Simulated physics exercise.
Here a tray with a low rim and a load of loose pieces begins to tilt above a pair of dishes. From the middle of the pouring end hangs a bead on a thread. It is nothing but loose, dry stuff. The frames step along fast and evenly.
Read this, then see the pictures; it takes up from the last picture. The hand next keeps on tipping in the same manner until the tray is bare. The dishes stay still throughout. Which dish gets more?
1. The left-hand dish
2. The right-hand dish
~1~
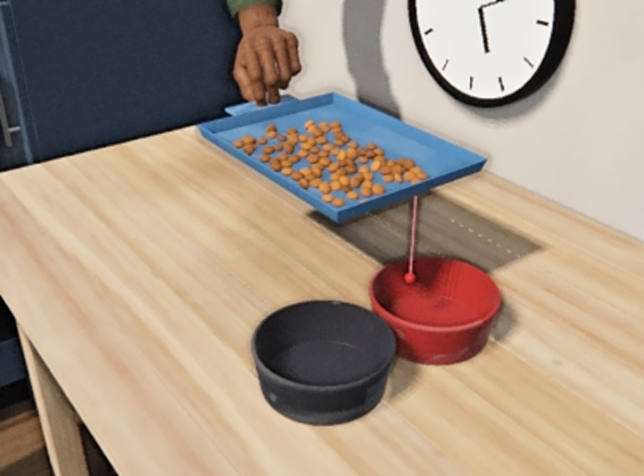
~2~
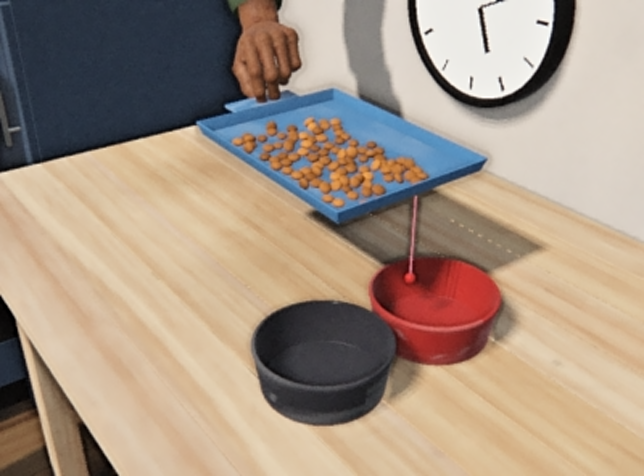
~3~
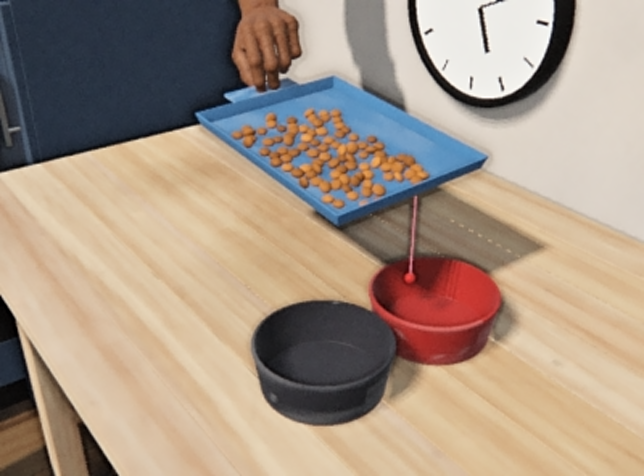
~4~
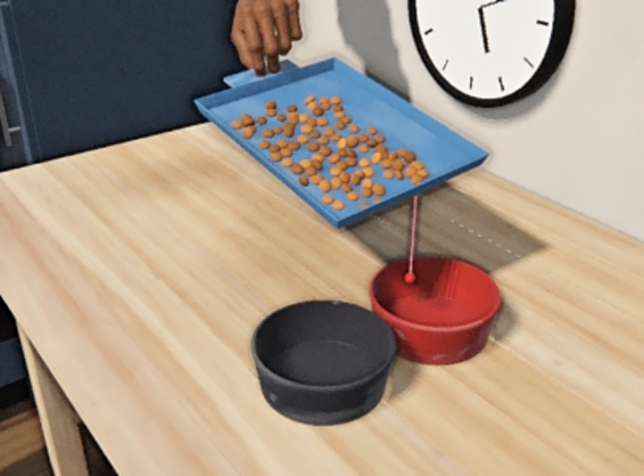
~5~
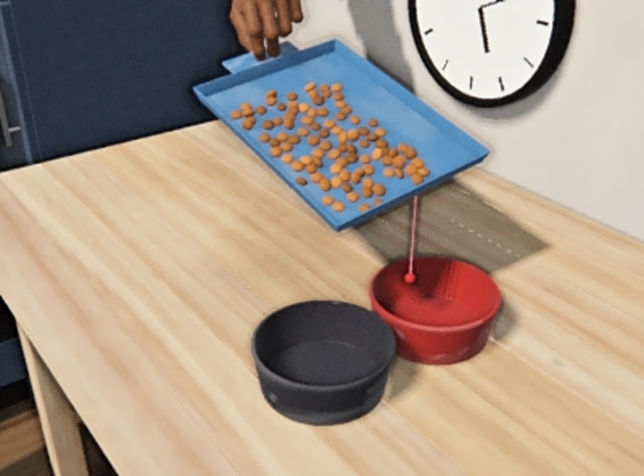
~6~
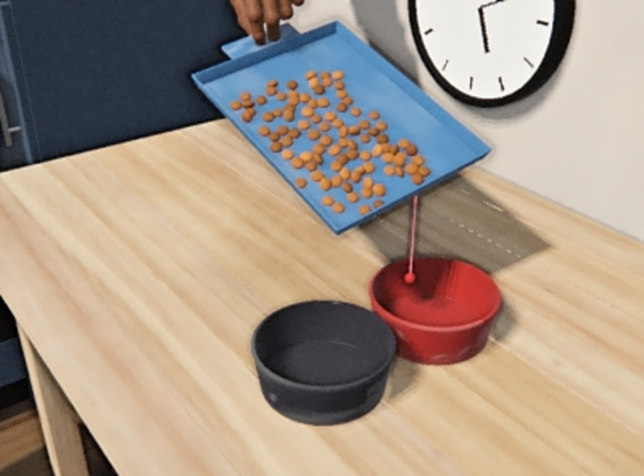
The answer is 1.
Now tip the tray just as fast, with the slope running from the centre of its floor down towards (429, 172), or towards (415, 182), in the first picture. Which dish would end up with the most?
The rightmost dish, then the rightmost dish.
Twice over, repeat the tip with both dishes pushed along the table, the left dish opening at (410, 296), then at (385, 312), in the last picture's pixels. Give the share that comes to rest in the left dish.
Trial 1: 20 percent; trial 2: 80 percent.
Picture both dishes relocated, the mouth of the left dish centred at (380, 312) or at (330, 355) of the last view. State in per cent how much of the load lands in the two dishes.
Roughly 90% on the first try and 80% on the second.
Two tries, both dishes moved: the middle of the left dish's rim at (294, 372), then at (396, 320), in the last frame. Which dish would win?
First try: The rightmost dish. Second try: The leftmost dish.
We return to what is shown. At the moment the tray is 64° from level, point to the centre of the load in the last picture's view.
Centre estimate: (348, 198).
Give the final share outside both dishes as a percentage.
It works out to close to 10 per cent.
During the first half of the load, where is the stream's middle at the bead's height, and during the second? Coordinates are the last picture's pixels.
The first part passes (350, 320); everything after passes (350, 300).
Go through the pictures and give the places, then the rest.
Corners of the pouring end at (338, 208) and (481, 158), level; middle of the load at (325, 162), bits of cat kibble; left dish at (367, 395); right dish at (479, 337); bead on its thread at (410, 278), in the first frame.
Corners of the pouring end at (338, 209) and (481, 158), level; middle of the load at (325, 161), in the second frame.
Corners of the pouring end at (338, 212) and (482, 156), tipped barely, lowest at the left corner; middle of the load at (326, 157), in the third frame.
Corners of the pouring end at (338, 216) and (483, 153), tipped a little, lowest at the left corner; middle of the load at (326, 151), in the fourth frame.
Corners of the pouring end at (338, 221) and (484, 150), tipped clearly, lowest at the left corner; middle of the load at (326, 146), in the fifth frame.
Corners of the pouring end at (338, 225) and (485, 148), tipped clearly, lowest at the left corner; middle of the load at (327, 141); left dish at (367, 395); right dish at (479, 337), in the sixth frame.
Soon, tray tipped steeply; nearly all on the tray; a small part in the air.
A while on, tray tipped past a quarter turn; a small part on the tray; most in the left dish; a stray few in the right dish; a small part outside both; a small part in the air.
Towards the end, tray tipped past a quarter turn; most in the left dish; a stray few in the right dish; a small part outside both.
Finally, tray tipped past a quarter turn; most in the left dish; a stray few in the right dish; a small part outside both.
